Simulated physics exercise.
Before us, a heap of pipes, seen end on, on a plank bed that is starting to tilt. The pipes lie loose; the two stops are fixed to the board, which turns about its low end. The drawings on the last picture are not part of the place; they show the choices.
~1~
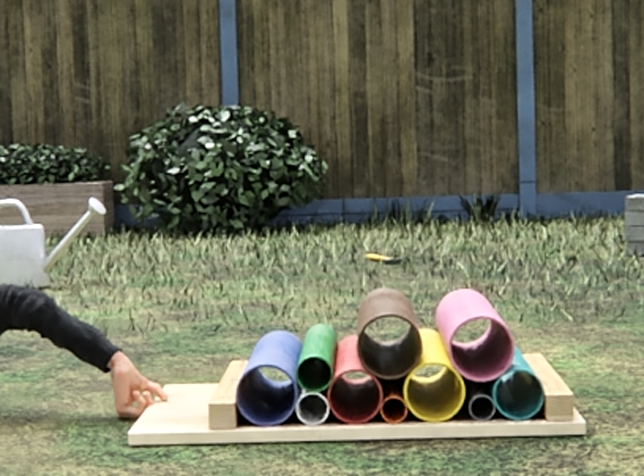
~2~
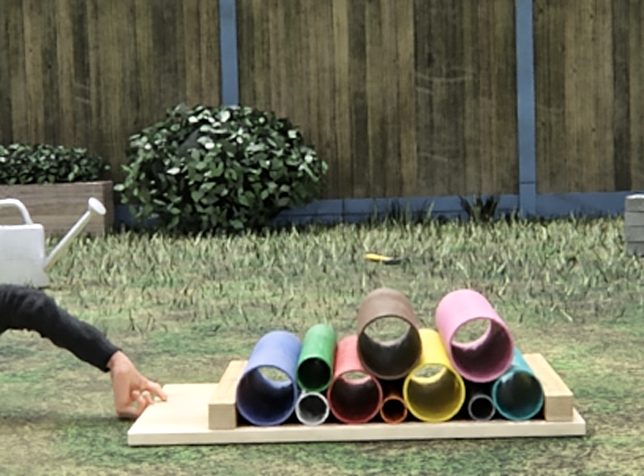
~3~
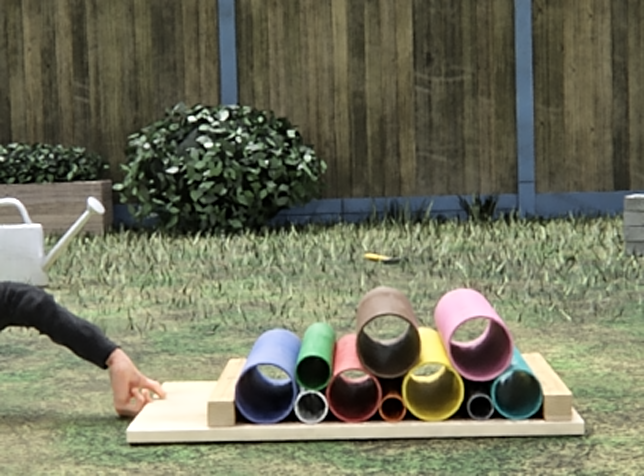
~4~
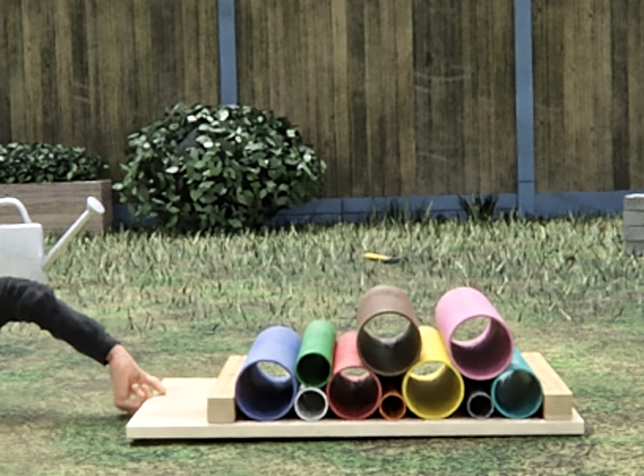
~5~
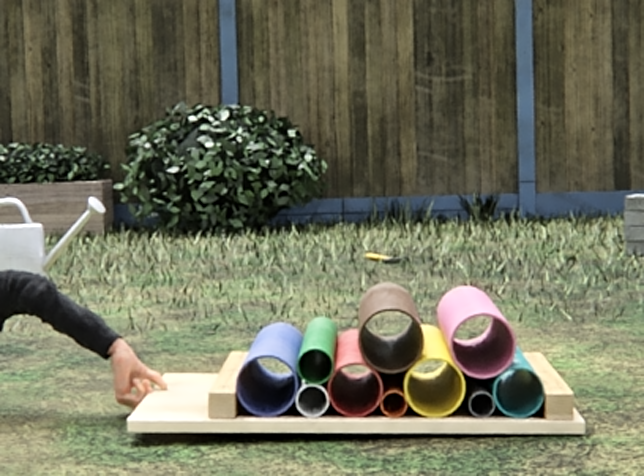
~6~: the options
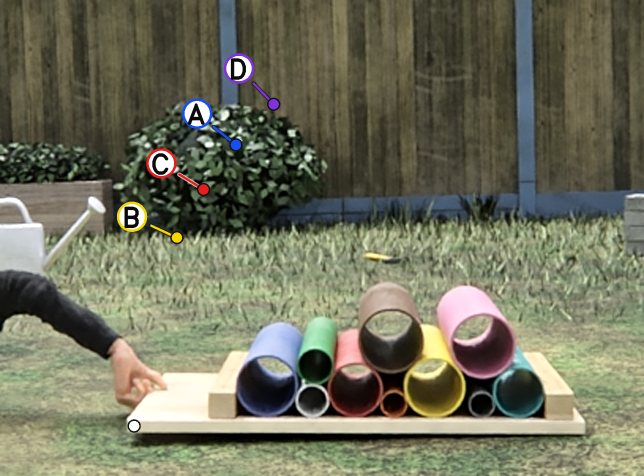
The clip opens on a heap of colourful pipes, seen end on, between wooden blocks on a plank bed in a grassy yard, with a hand at its left end. The hand then raises that end very slightly, and the blue pipe and its neighbours rise a little with it.
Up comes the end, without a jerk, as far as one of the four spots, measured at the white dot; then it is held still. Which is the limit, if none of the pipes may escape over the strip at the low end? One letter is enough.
It can be raised to B.
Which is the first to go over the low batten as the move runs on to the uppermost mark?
The pink one.
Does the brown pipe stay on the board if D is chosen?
No.
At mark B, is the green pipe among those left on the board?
Yes.
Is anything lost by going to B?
At B: No.
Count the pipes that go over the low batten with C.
With C, one.
On the marked copy, A at (236, 145); B at (177, 238); C at (203, 190); D at (274, 104); the white dot at (134, 426).
With B. Early on, board at 16°.
Further on, board at 27°.
At the end, board at 27°, none over the low batten.
As for the rest, A one over the low batten (pink); C one over the low batten (pink); D five over the low batten.
